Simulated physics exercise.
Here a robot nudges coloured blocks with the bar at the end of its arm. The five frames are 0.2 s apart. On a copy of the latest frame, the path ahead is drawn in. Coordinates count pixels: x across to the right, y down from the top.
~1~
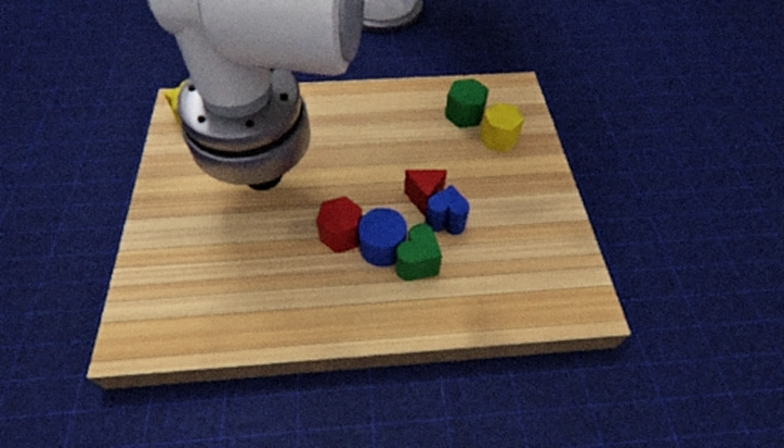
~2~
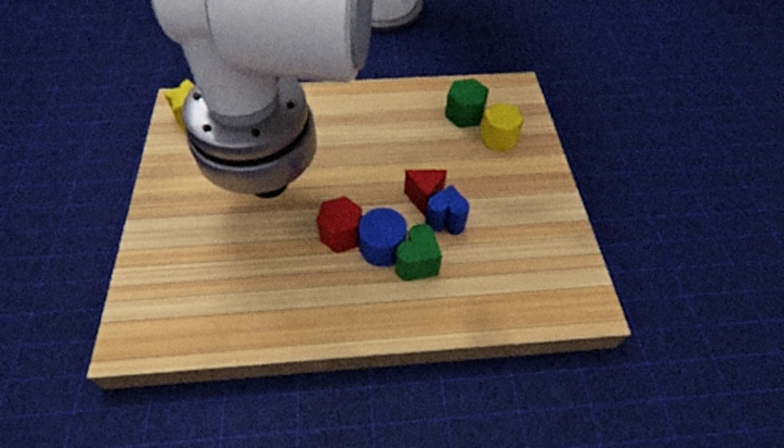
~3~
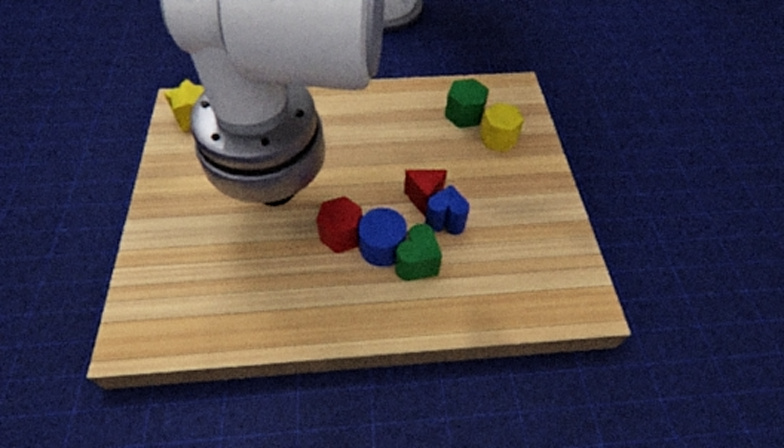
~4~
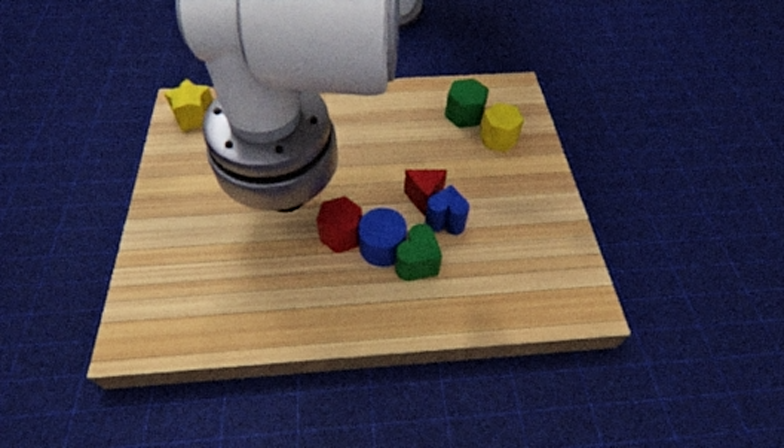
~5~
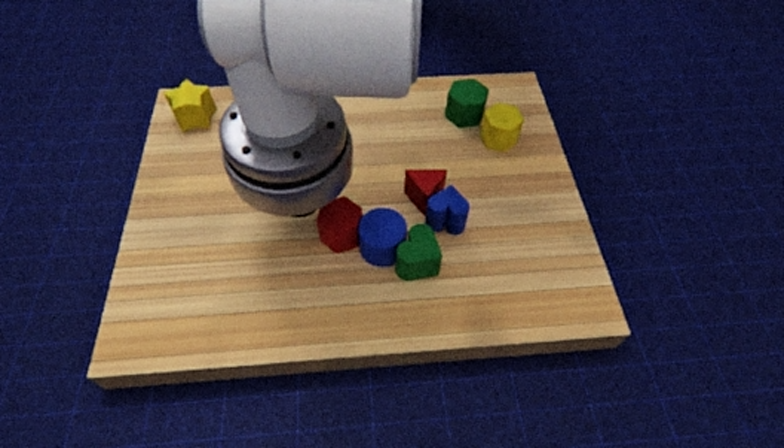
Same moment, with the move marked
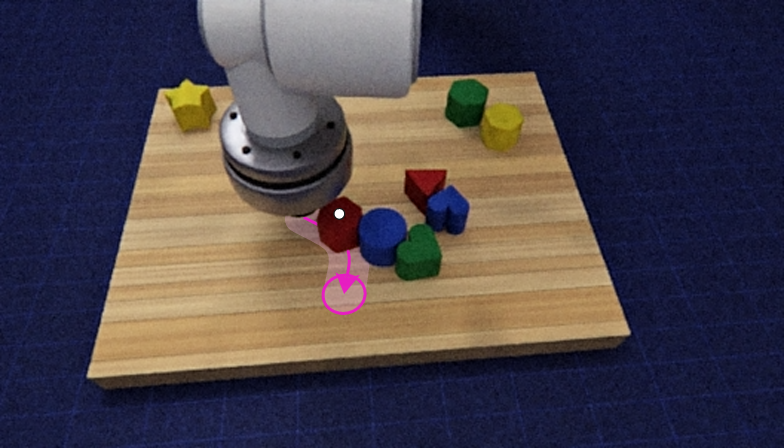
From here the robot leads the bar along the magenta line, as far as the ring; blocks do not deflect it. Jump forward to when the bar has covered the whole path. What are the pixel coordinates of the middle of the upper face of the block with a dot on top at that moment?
I think it will end close to (390, 271).
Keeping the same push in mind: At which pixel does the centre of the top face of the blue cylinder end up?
In the picture, it is at (438, 261).
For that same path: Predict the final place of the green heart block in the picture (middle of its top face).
The middle of its upper face will lie at (480, 264).
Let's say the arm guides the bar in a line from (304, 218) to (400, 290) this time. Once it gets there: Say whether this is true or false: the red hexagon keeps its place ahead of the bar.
The statement is correct.
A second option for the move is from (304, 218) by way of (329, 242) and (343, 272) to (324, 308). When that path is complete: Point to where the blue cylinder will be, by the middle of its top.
The middle of the upper face of the blue cylinder will lie at about (432, 257) in the picture.
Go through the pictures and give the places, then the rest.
The first frame shows bar tip at (264, 176); block tops, red hexagon at (339, 214); blue cylinder at (383, 227); green heart block at (420, 244).
The second frame shows bar at (269, 183); blocks unchanged.
The third frame shows bar at (276, 191); blocks unchanged.
The fourth frame shows bar at (287, 197); blocks unchanged.
The fifth frame shows bar at (301, 202); red hexagon at (339, 214); blue cylinder at (383, 227); green heart block at (420, 244).
Path on the board, from (304, 218) over (334, 233) and (349, 260) to (344, 294); the dot is on the red hexagon.
The first path, step by step. One third of the way, bar at (332, 218); red hexagon at (365, 232), turned 15° clockwise; blue cylinder at (410, 245); green heart block at (450, 255), turned 15° anticlockwise.
Two thirds of the way, bar at (348, 246); red hexagon at (388, 256); blue cylinder at (436, 259); green heart block at (478, 264), turned 25° anticlockwise.
At the end, bar at (342, 280); red hexagon at (390, 271), turned 40° anticlockwise; blue cylinder at (438, 261); green heart block at (480, 264), turned 25° anticlockwise.
